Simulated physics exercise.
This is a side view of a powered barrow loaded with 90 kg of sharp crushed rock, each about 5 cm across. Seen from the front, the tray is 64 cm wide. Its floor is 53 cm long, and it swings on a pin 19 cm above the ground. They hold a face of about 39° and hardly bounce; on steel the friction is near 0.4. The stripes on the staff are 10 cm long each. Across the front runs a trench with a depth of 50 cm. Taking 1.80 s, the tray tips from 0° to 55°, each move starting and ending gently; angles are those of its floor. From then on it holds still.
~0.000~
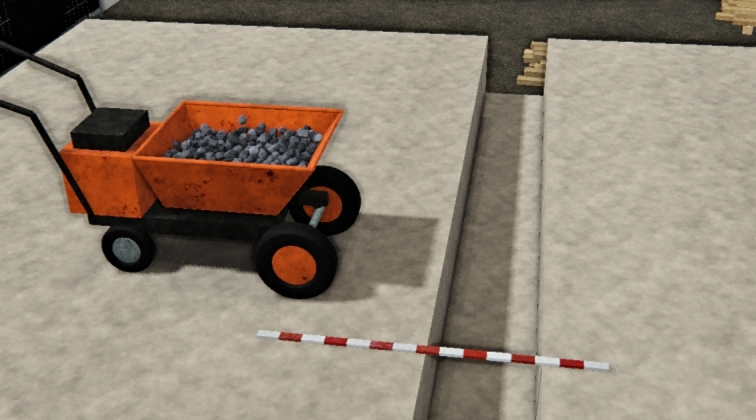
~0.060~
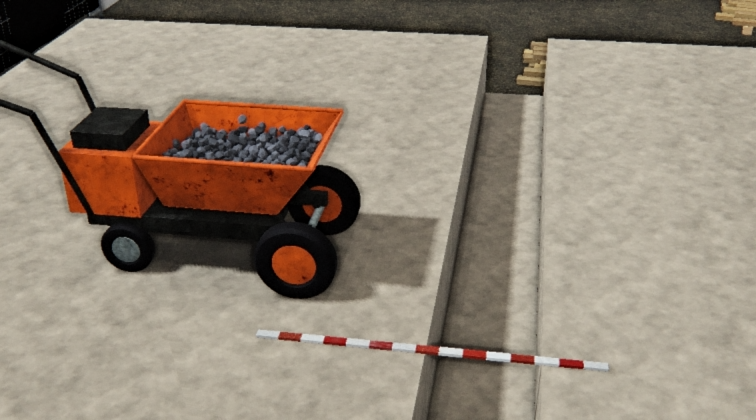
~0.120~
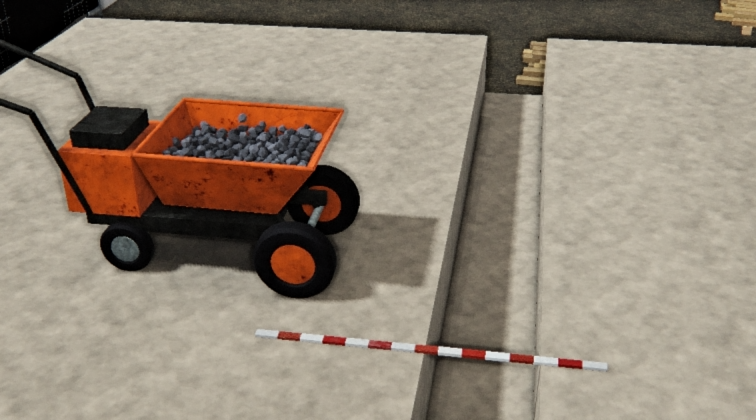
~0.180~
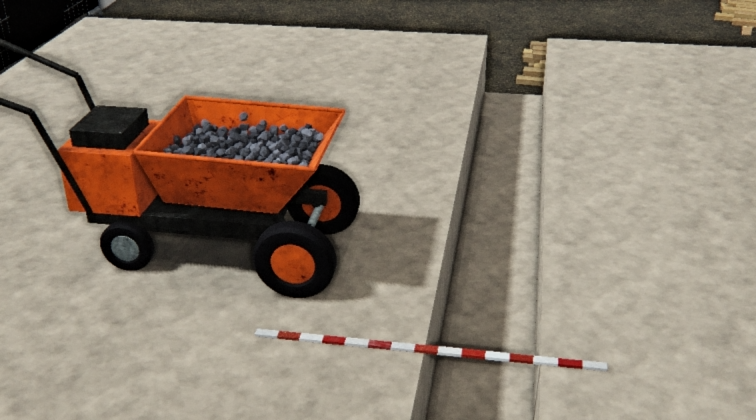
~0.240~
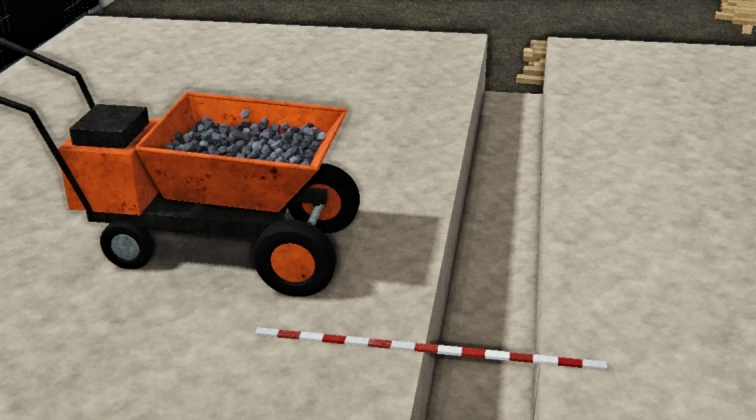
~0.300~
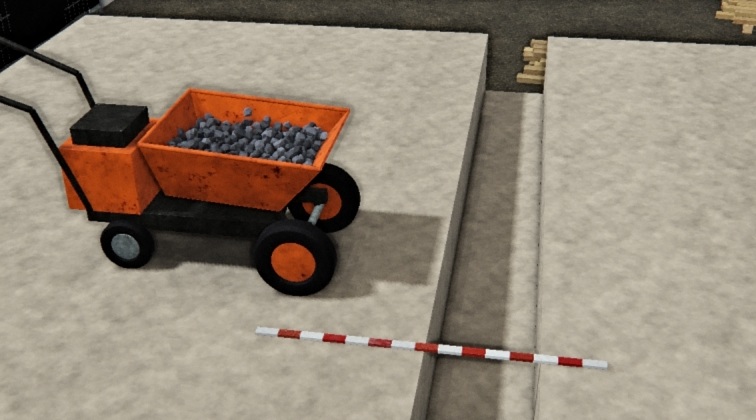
Orange powered barrow loaded with grey crushed rock standing beside a trench, its tray tilting very slightly above a red-and-white staff.
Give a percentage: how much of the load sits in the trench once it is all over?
2 %.
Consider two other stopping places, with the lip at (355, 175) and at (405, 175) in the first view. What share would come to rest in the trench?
About 5 per cent from the first spot, about 10 from the second.
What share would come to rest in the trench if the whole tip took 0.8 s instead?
In that case, around 15%.
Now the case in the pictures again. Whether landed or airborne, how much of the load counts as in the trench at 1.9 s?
At that moment: Approx. 0 %.
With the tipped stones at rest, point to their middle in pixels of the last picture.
Their middle is at about (431, 274).
After 1.4 s the floor is at 46°; 100 % in the tray; the foremost stones are at (372, 184).
After 1.9 s the floor is at 55°; 100 % in the tray; the foremost stones are at (404, 217).
After 2.2 s the floor is at 55°; 96 % in the tray, 3 % short of the trench, 1 % in the trench; the foremost stones are at (455, 294).
After 4.2 s the floor is at 55°; 94 % in the tray, 4 % short of the trench, 2 % in the trench; the foremost stones are at (518, 365).
